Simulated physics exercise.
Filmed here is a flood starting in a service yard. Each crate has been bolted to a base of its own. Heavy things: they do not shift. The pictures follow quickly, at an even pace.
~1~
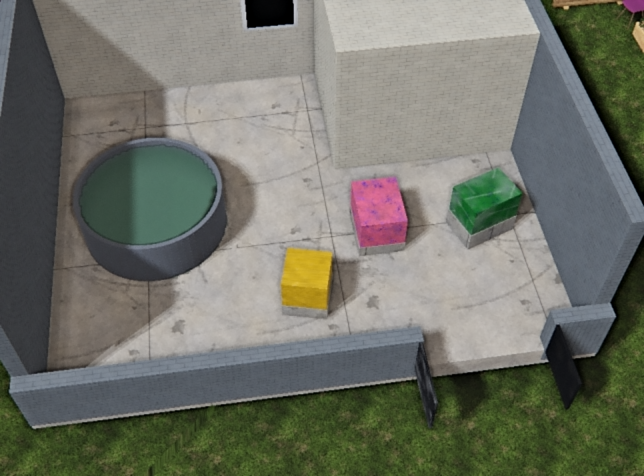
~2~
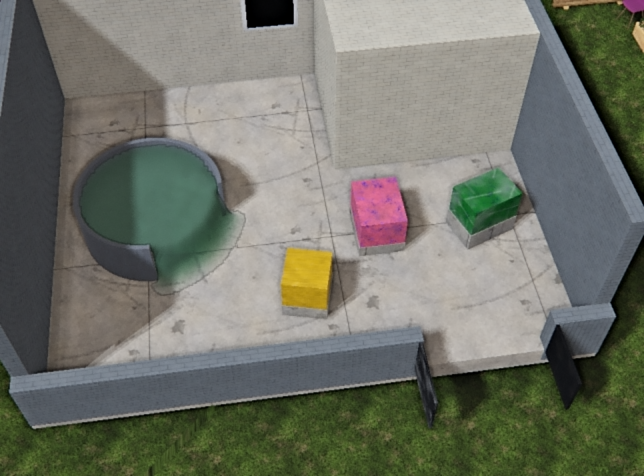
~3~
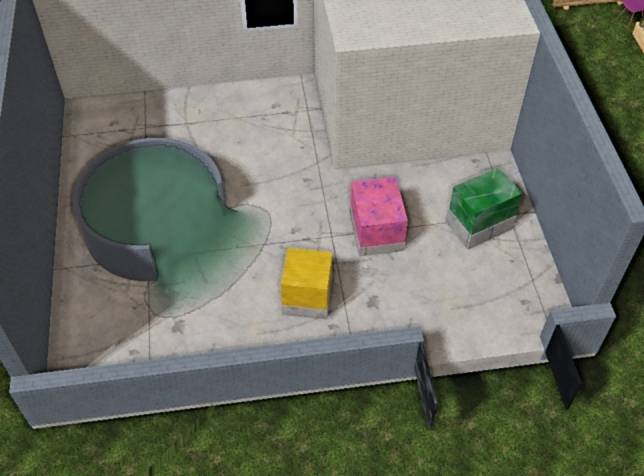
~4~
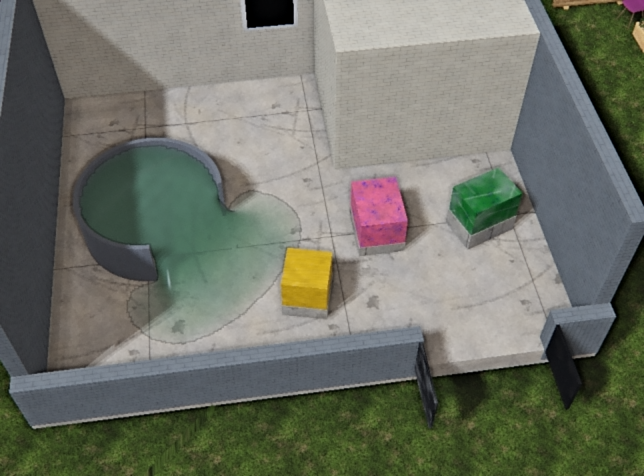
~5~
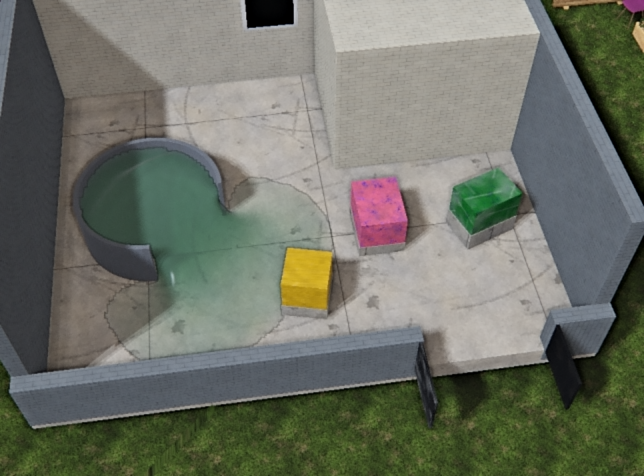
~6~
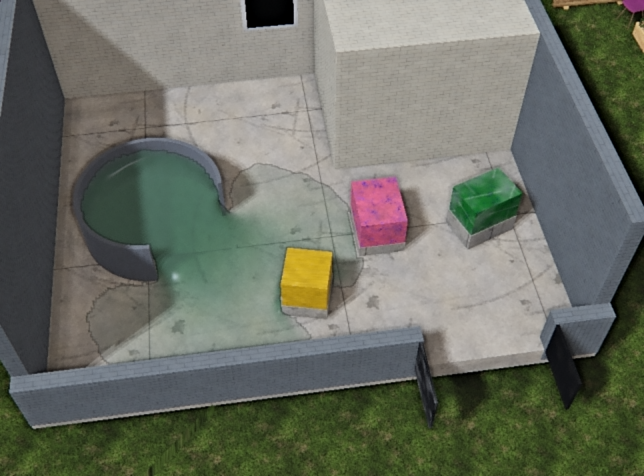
The video shows a round gray pool in a walled yard opening at its lower right side, and greenish water pouring out and spreading across the paving around a yellow block and toward a pink one, while the blocks stay still.
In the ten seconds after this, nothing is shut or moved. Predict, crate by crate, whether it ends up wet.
My prediction: The green crate will not even get damp. The yellow crate will be wet. The pink crate will be wet.
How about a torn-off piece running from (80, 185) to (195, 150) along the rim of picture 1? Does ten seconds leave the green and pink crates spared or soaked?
Log: Green crate stays clear; pink crate stays clear.
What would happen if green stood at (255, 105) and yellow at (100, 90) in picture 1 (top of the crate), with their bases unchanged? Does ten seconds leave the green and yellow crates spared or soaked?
One by one: Green crate escapes it, yellow crate stays dry.
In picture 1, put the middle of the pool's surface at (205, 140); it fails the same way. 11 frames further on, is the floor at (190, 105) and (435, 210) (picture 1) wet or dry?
The first is not reached, and then the second is wetted.
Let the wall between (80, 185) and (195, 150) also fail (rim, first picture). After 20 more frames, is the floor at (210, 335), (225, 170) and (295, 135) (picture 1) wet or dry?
Taken in turn, that's not reached, reached, and finally reached.
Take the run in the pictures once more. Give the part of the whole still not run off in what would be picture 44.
Roughly 92 parts in a hundred.
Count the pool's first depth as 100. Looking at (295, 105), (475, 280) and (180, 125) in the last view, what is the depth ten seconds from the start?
Going in order, roughly 2, 4 and 10 %.
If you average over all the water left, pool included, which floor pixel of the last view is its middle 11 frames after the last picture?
Centre point: Around (243, 273).
A moment on, water covers 35 % of the floor; the green crate not reached, the yellow crate water round its plinth, the pink crate water round its plinth.
Next, water covers 45 % of the floor; the green crate water round its plinth, the yellow crate water round its plinth, the pink crate water round its plinth.
Then, water covers 70 % of the floor; the green crate water round its plinth, the yellow crate water round its plinth, the pink crate water round its plinth.
Later, water covers 95 % of the floor; the green crate water round its plinth, the yellow crate water round its plinth, the pink crate water round its plinth.
In the end, water covers 95 % of the floor; the green crate stayed above the water, the yellow crate was topped, the pink crate was topped.
